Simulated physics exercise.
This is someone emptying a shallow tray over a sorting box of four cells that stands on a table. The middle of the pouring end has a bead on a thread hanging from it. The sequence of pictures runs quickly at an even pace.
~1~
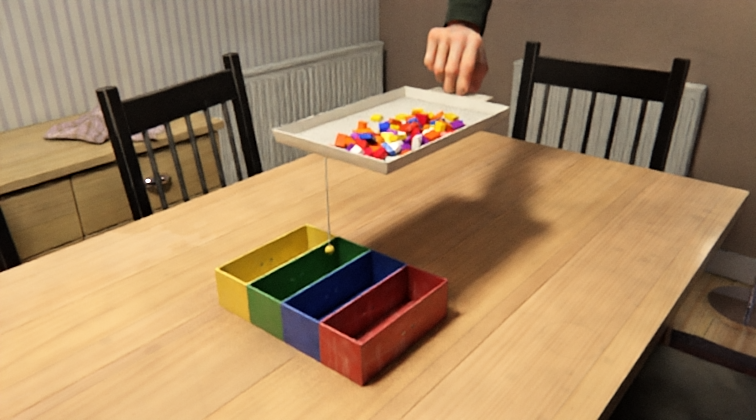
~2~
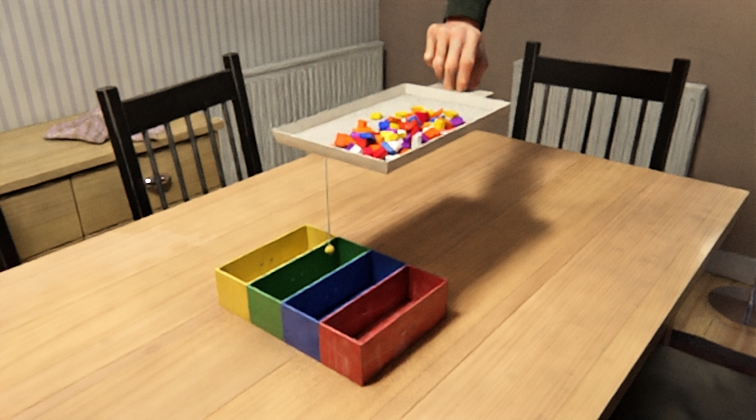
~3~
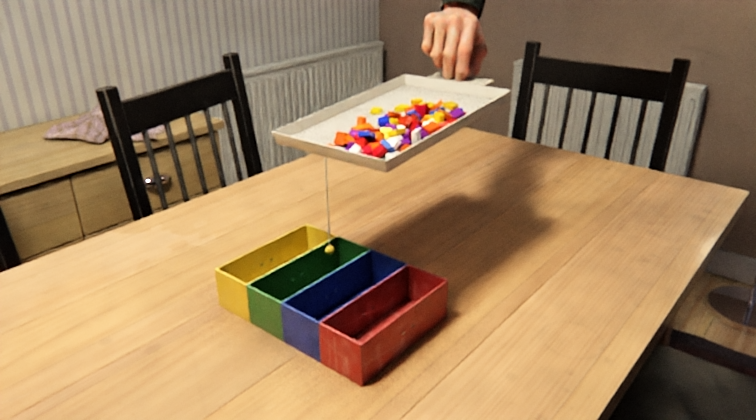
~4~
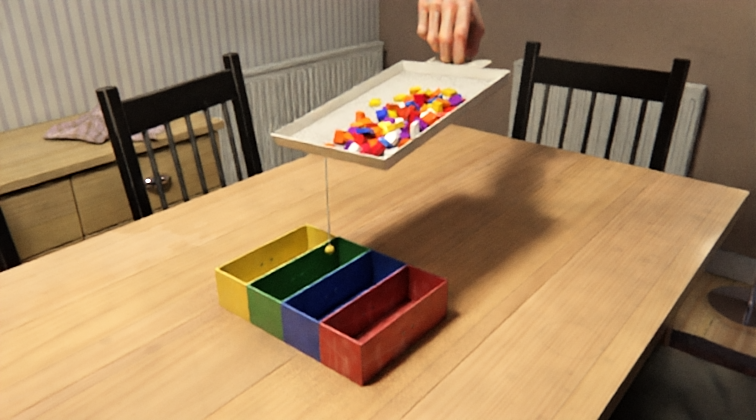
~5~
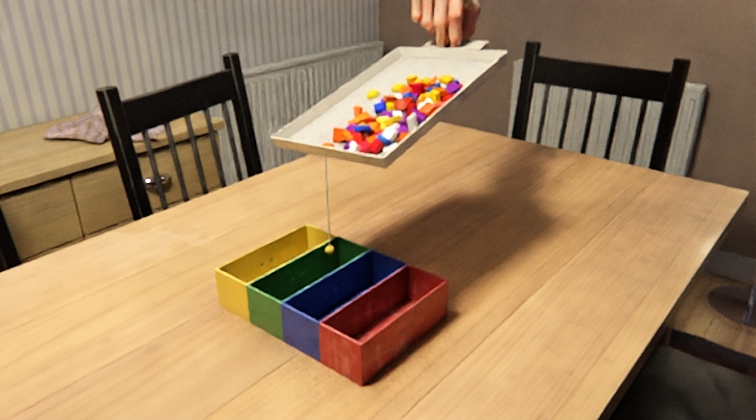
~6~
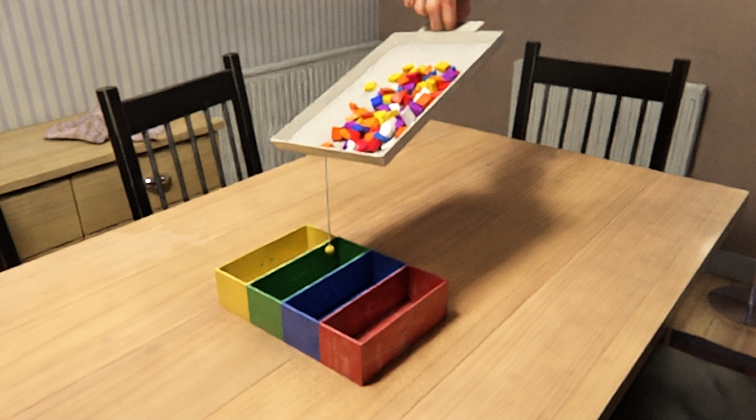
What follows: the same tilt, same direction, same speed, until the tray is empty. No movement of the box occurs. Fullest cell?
Fullest: Yellow.
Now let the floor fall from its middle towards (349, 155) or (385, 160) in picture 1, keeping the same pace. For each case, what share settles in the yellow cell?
In order, some 0 % and some 0 %.
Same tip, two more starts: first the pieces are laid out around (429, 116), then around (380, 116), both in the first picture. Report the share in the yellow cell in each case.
It comes to about 60 per cent the first time and about 50 per cent the second.
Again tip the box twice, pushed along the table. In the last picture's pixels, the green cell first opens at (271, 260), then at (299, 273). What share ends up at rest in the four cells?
In order, about 100 and 90 in a hundred.
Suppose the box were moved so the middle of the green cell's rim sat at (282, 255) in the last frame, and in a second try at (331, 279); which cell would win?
Green; the yellow one.
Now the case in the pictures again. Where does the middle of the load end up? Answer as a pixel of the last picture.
(275, 291).
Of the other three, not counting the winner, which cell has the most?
The cell in green.
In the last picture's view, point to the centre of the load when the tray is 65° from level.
Near the pixel (318, 129).
Soon after the last picture, tray tipped steeply; nearly all on the tray; a stray few falling or outside the box.
A little later, tray tipped past a quarter turn; about a quarter on the tray; about a quarter in the yellow cell; a small part in the green cell; a small part in the blue cell; about a third falling or outside the box.
Later still, tray tipped past a quarter turn; about half in the yellow cell; about a quarter in the green cell; a small part in the blue cell; a small part falling or outside the box.
At rest, tray tipped past a quarter turn; about half in the yellow cell; about a quarter in the green cell; a small part in the blue cell; none in the red cell; a small part outside the box.
